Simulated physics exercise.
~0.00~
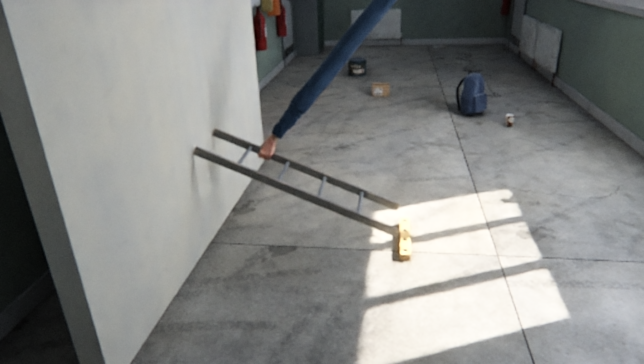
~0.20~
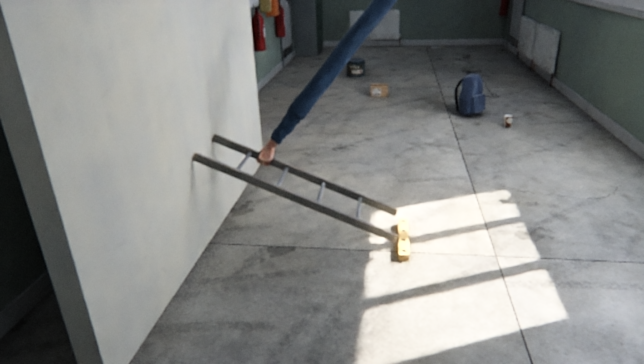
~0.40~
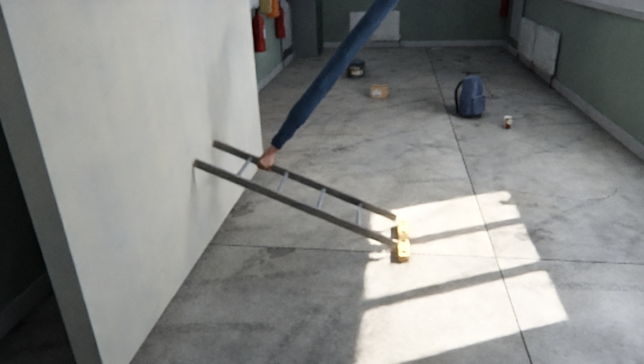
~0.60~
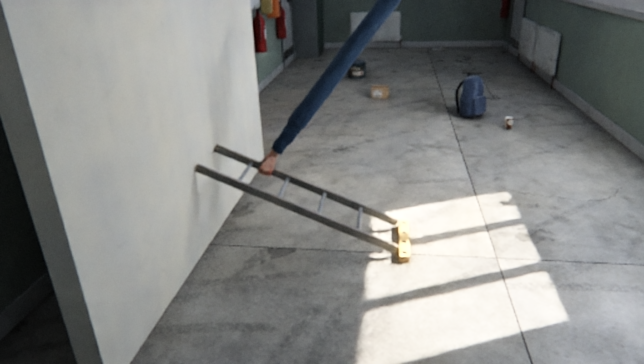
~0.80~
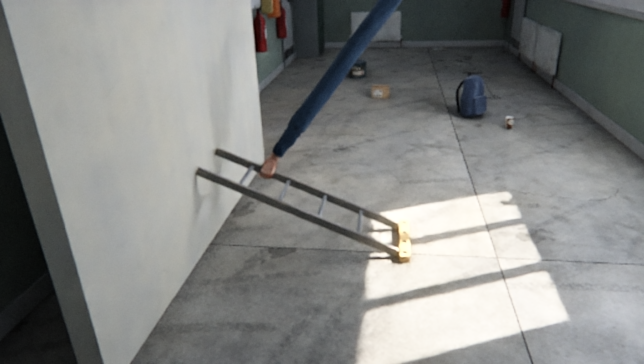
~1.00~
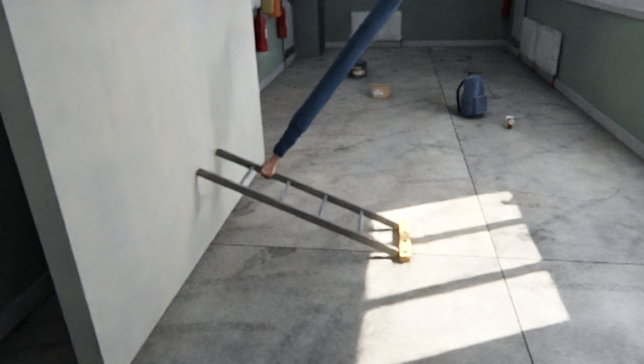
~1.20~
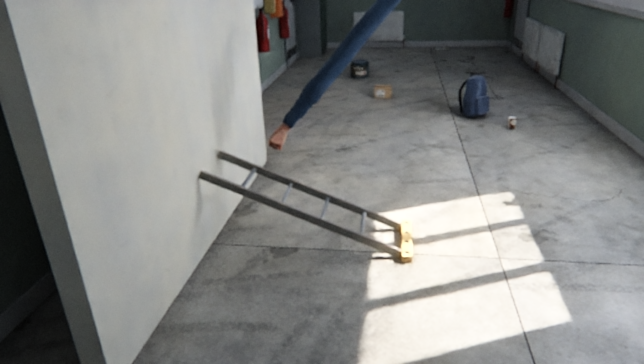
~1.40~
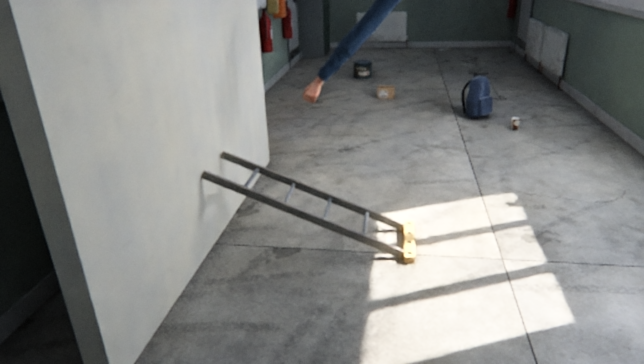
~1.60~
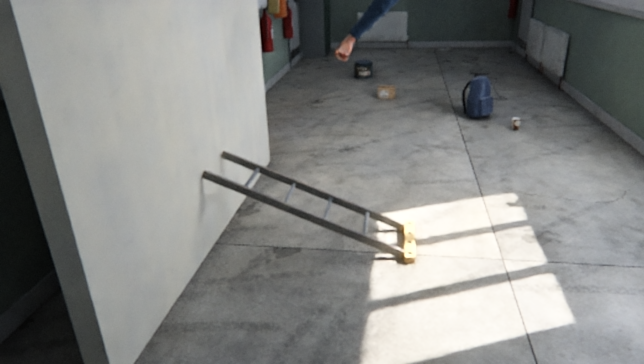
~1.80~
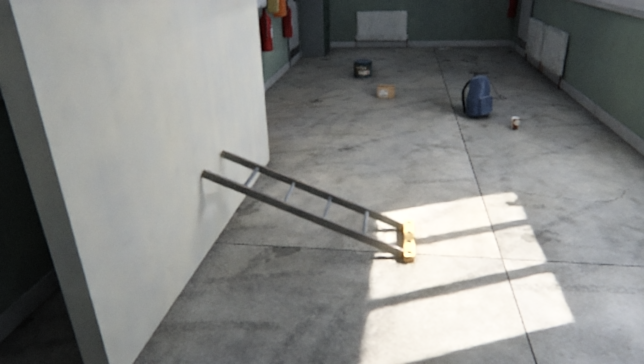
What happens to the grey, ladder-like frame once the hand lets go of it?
It stays up, still leaning at a slant against the white wall with its lower end at the yellowish strip on the floor.
